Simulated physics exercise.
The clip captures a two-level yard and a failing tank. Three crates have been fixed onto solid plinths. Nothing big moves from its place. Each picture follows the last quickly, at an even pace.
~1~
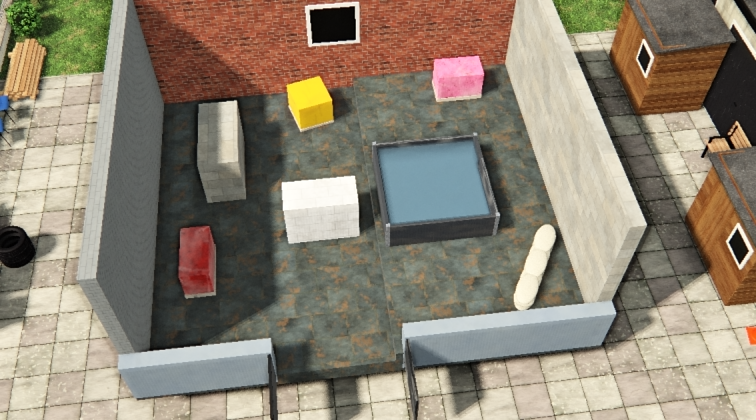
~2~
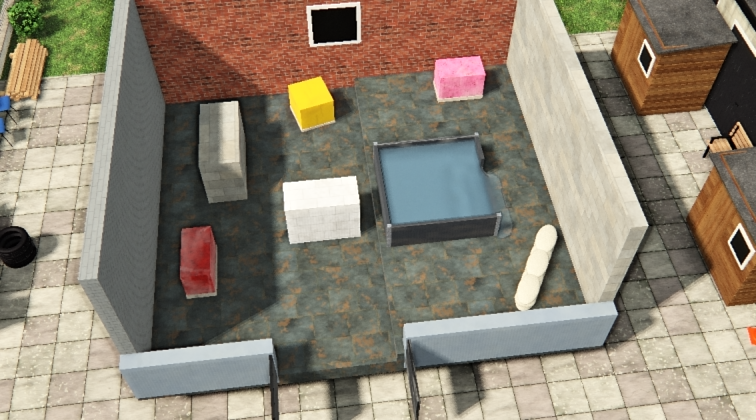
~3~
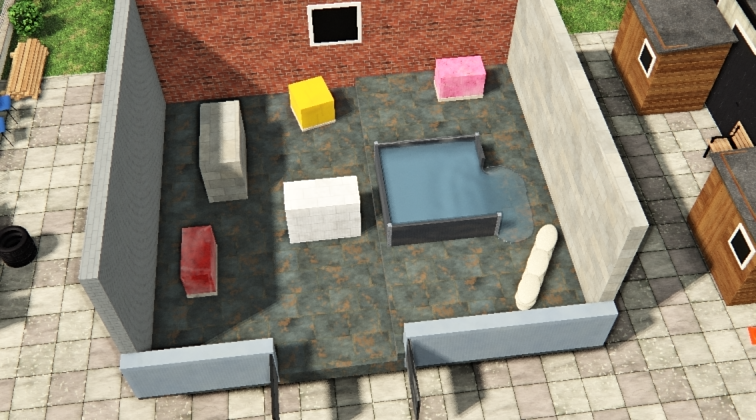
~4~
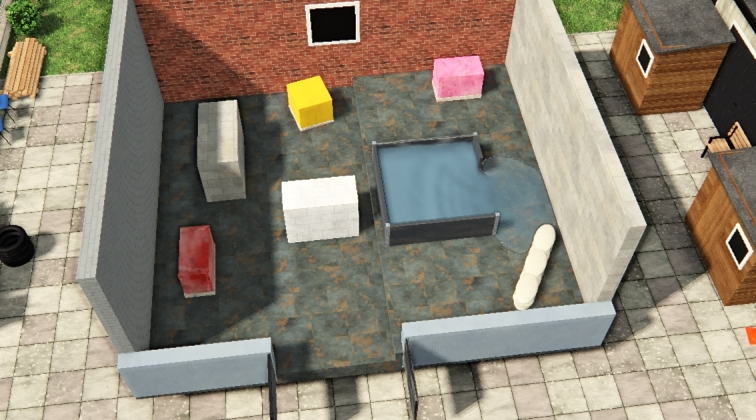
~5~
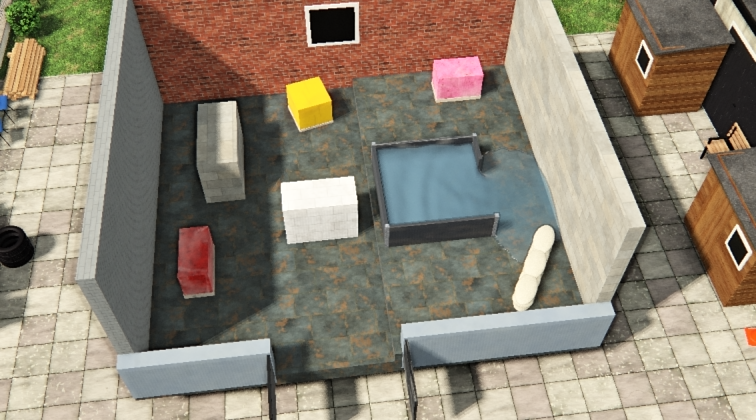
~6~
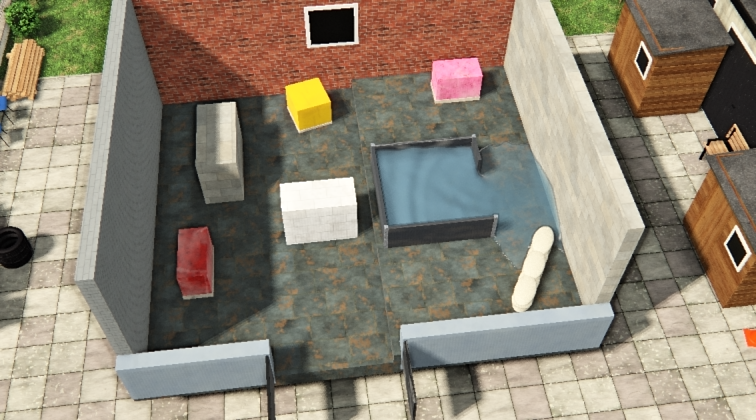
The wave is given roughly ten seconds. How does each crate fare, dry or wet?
The pink crate comes out wet. The red crate comes out dry. The yellow crate comes out wet.
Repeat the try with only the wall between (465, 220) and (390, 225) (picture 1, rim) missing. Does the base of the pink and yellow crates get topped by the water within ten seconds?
Pink crate: Untouched; yellow crate: Untouched.
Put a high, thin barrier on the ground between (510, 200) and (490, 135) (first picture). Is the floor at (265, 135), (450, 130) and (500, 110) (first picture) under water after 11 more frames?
As listed: Dry, covered, wet.
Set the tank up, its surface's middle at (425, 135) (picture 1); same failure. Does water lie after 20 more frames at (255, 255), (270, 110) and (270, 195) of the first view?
As listed: Clear, no water, no water.
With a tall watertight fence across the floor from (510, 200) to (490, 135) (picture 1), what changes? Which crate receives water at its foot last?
That is the red-painted one.
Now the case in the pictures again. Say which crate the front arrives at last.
Note: The crate marked red.
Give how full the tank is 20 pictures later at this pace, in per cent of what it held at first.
About 36 per cent.
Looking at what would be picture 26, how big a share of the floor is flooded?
I reckon 40 per cent or so.
A moment on, water covers 10 % of the floor; the pink crate not reached, the red crate not reached, the yellow crate not reached.
Next, water covers 25 % of the floor; the pink crate water round its plinth, the red crate not reached, the yellow crate not reached.
Then, water covers 40 % of the floor; the pink crate water round its plinth, the red crate not reached, the yellow crate not reached.
Later, water covers 70 % of the floor; the pink crate water round its plinth, the red crate water round its plinth, the yellow crate water round its plinth.
In the end, water covers 90 % of the floor; the pink crate was topped, the red crate stayed above the water, the yellow crate was topped.
